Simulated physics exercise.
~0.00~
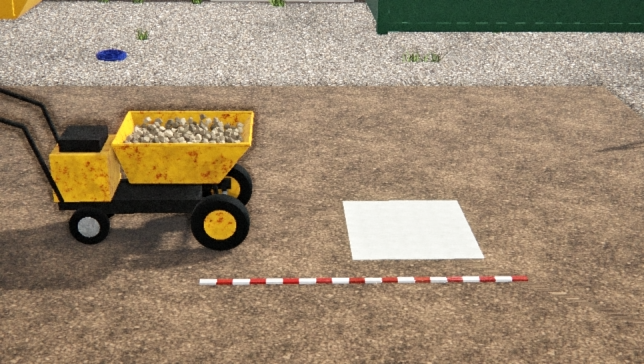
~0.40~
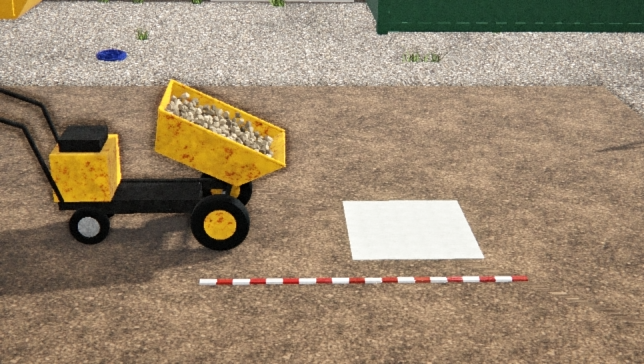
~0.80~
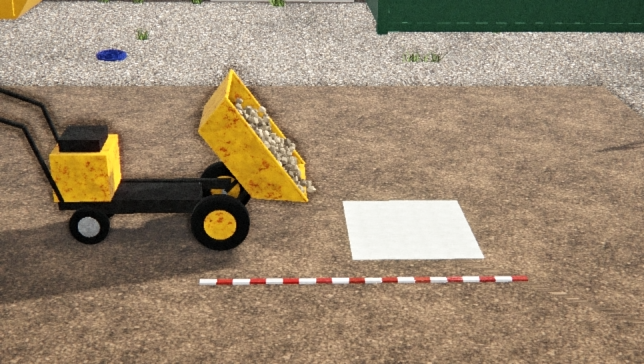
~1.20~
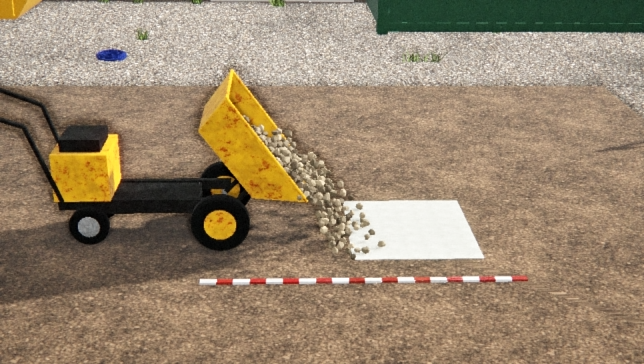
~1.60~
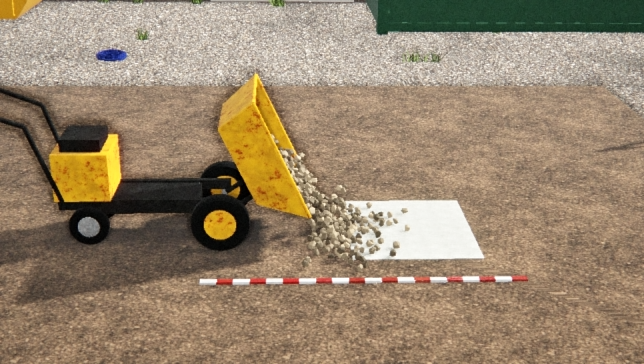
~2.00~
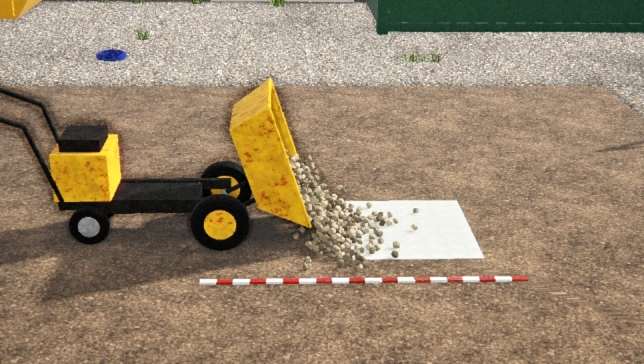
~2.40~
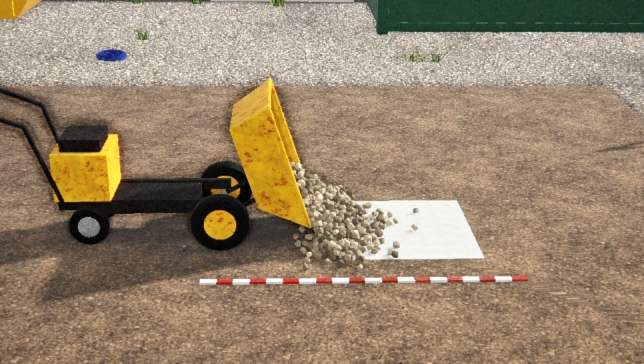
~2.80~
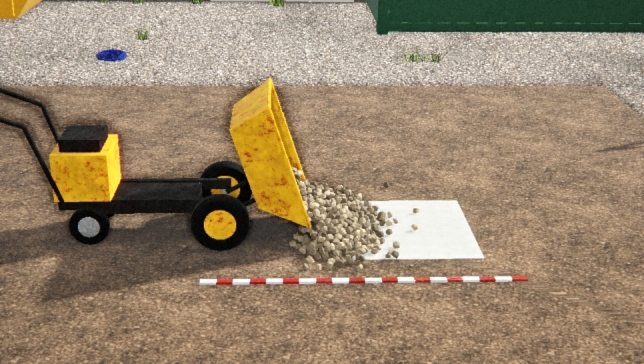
Yellow motor barrow tipping its skip to the right in two stages, spilling stones onto bare ground and partly over a white sheet.
